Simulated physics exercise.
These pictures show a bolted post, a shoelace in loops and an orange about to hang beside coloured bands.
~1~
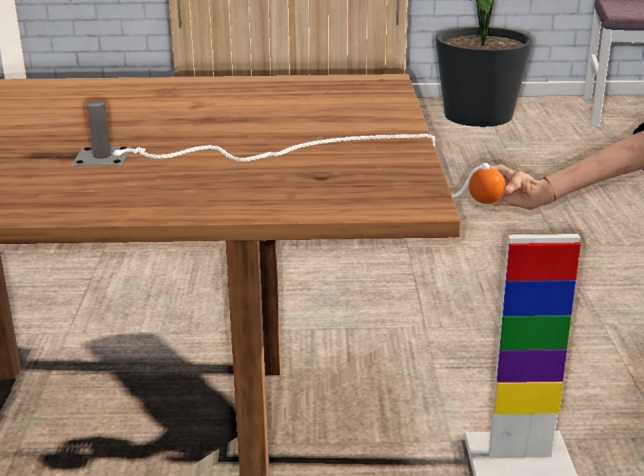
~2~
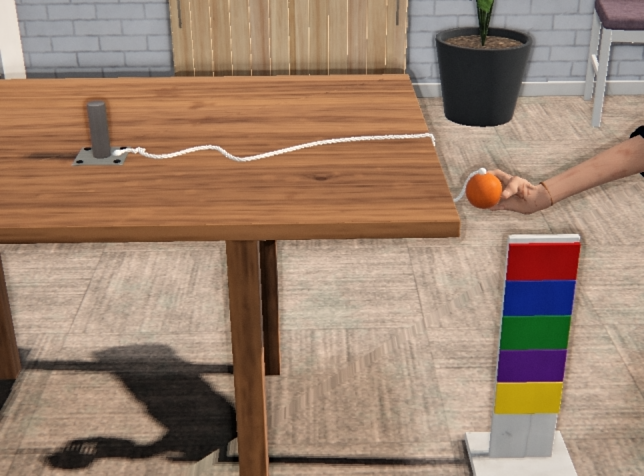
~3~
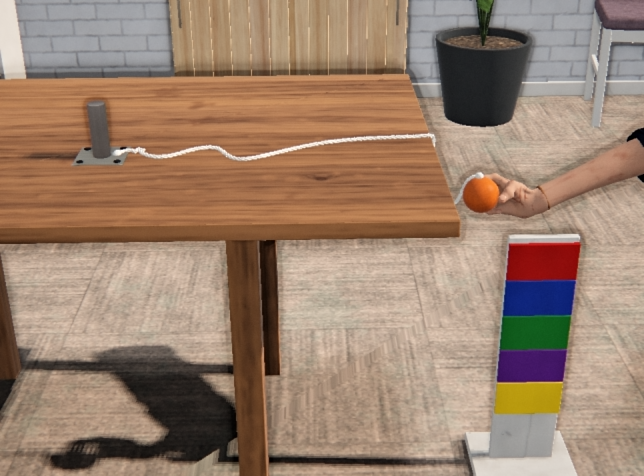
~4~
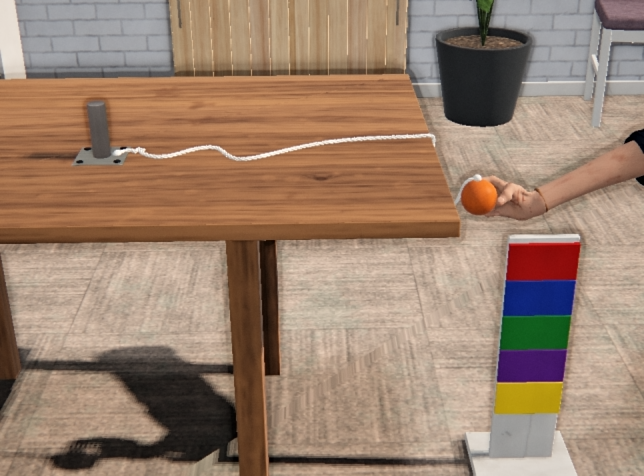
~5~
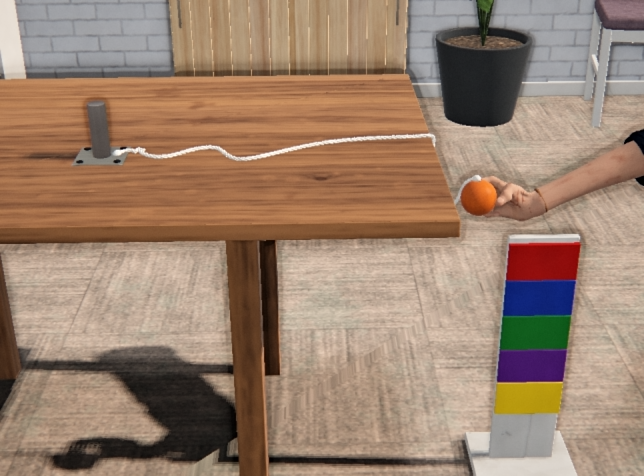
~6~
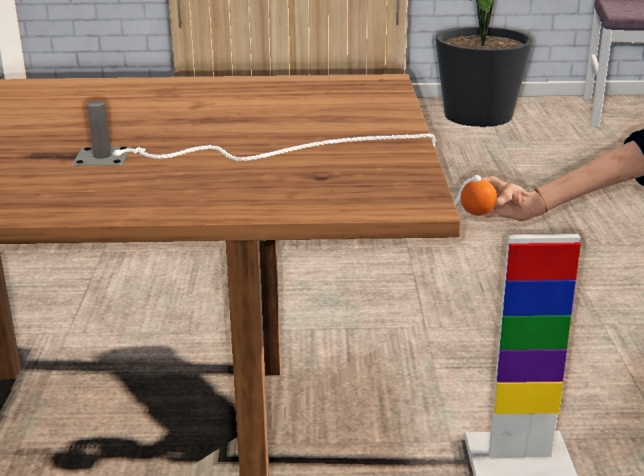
A hand holding an orange tied to a white cord shifts slightly left beside a table.
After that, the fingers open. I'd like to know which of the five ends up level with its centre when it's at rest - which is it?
It's green.
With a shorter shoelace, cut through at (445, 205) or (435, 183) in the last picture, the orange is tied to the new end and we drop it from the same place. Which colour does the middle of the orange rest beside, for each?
First try: Blue; second try: Red.
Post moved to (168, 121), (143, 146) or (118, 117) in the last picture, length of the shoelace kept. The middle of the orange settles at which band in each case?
Try one - purple; try two - purple; try three - green.
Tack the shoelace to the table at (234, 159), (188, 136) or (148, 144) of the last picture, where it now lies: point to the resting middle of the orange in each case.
Pixel places, try by try: (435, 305), (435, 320), (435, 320).
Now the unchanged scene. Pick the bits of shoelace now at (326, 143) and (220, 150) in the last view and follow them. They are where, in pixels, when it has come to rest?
First: (398, 147). Second: (267, 151).
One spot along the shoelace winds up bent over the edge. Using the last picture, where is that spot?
(364, 139), approximately.
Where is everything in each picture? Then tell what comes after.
In the first picture, orange (486, 186); red (544, 263); blue (540, 299); green (536, 334); purple (532, 367); yellow (529, 399).
In the second picture, orange (483, 191); shoelace through (138, 149) (216, 148) (288, 150) (369, 138) (434, 167).
In the third picture, orange (481, 195).
In the fourth picture, orange (479, 197); shoelace through (138, 149) (216, 148) (289, 150) (371, 138) (433, 170).
In the fifth picture, orange (478, 198).
In the sixth picture, orange (478, 198); shoelace through (138, 149) (216, 148) (289, 150) (371, 138) (434, 169).
Soon after, orange near (409, 308); level with blue.
After that, orange near (431, 338); level with green.
In the end, orange near (432, 344); level with green. Its middle rests at the green band.
